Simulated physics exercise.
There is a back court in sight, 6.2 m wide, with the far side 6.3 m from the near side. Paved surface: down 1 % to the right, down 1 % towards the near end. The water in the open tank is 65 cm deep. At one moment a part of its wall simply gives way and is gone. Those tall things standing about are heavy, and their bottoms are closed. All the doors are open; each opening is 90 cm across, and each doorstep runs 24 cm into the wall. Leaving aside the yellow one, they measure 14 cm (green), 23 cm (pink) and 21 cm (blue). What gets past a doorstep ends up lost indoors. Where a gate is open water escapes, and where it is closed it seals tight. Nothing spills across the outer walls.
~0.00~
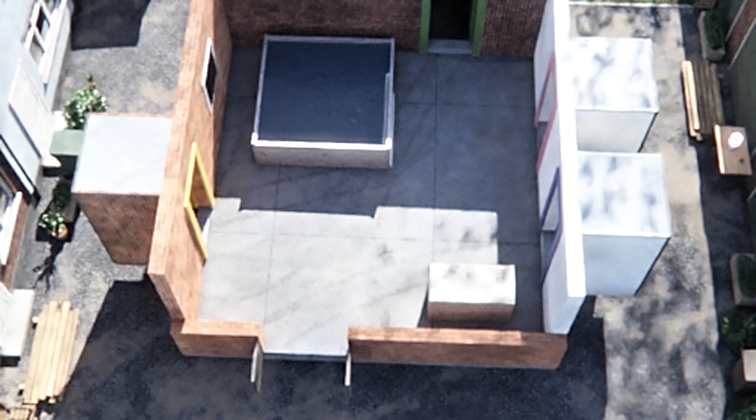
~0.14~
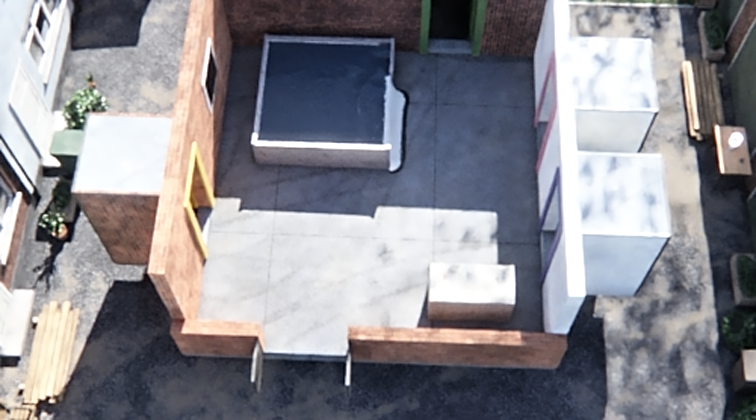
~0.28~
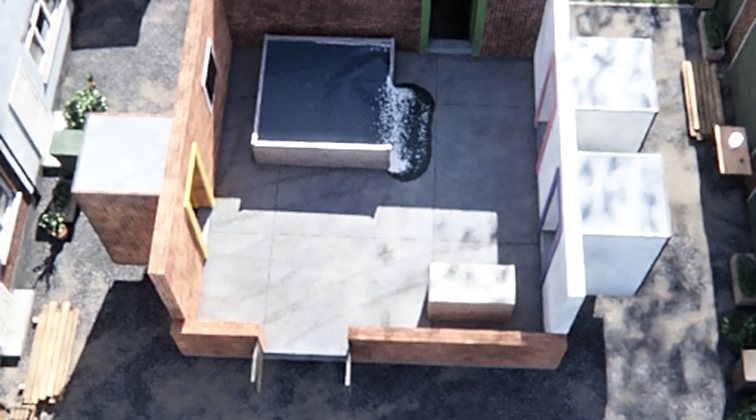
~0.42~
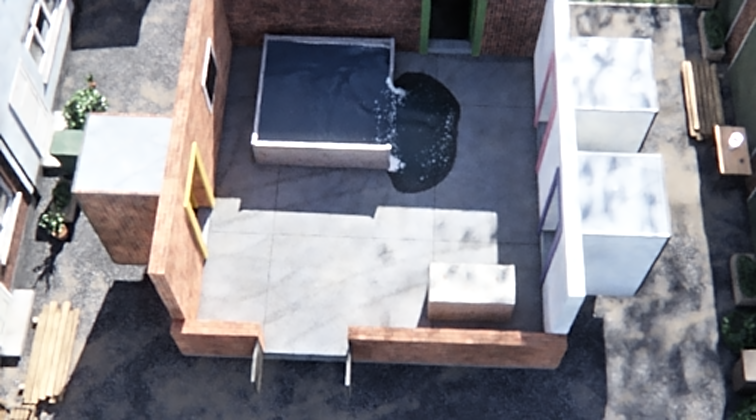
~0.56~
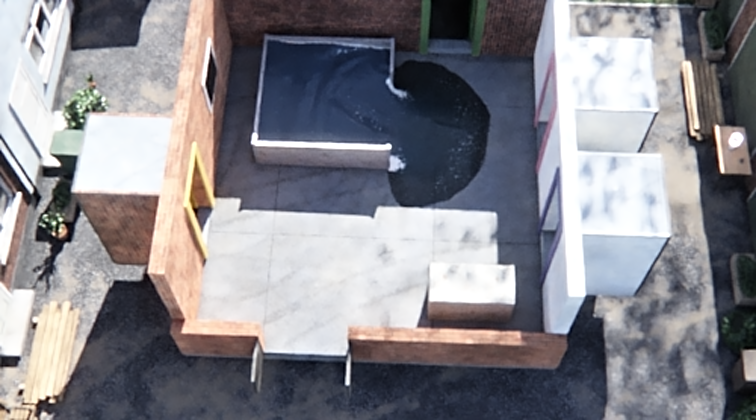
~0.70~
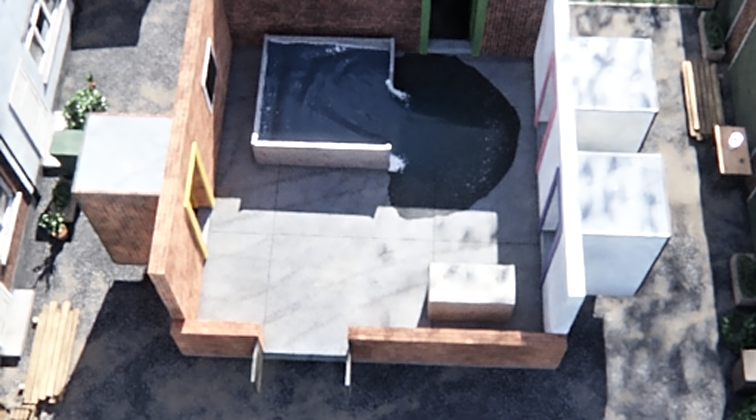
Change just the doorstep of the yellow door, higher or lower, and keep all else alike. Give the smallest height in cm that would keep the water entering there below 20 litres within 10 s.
Roughly 8.5 cm.
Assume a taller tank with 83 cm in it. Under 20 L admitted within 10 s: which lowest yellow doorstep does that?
12.0 cm.
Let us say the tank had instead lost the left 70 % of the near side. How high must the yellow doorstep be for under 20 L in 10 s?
Then it needs around 17 cm.
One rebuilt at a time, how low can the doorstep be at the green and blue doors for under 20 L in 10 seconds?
About 8.0 cm at green and about 20 cm at blue.
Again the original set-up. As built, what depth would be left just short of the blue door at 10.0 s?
The depth there is around 15.0 cm.
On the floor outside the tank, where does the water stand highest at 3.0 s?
About (541, 350).
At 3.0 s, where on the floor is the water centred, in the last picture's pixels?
Roughly (419, 146).
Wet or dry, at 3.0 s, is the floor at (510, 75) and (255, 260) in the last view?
First soaked, then untouched.
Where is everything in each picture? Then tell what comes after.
The open tank at (326, 93) is whole and still, 65 cm deep; the yellow door at (200, 205) is dry, in the first frame.
Water pours out at (388, 121) and has run 0.3 m, to (401, 161); about 9 cm deep outside, 65 cm at the back, in the second frame.
The front is at (430, 112), 0.8 m from the gap at (388, 123); 1.4 m2 of floor is wet, 65 cm left at the back, in the third frame.
The gap is at (388, 123), the front 1.3 m out at (454, 123); the back of the open tank holds 65 cm, in the fourth frame.
Water pours out at (388, 124) and has run 1.9 m, to (485, 124); about 7 cm deep outside, 65 cm at the back, in the fifth frame.
The gap is at (388, 124), the front 2.5 m out at (515, 130); the back of the open tank holds 61 cm; the yellow door at (200, 205), 4.0 m from the gap, is still 3.6 m from the nearest water, in the sixth frame.
After 1.4 s water covers 35 % of the floor, deepest (38 cm) near (535, 171); it has not reached the yellow door.
After 3.0 s water covers 45 % of the floor, deepest (50 cm) near (541, 350); it has not reached the yellow door.
After 10.0 s water covers 95 % of the floor, deepest (17 cm) near (531, 349); 12 cm at the yellow door, 50 litres in over its 6 cm doorstep.
At the yellow door as built, the water arrived by 5.7 s and peaked near 13 cm at 9.4 s.
With a doorstep of 7.5 cm, 29 litres would have come in within the 10 s; with 10 cm, 7 litres. So under 20 litres takes about 8.5 cm.
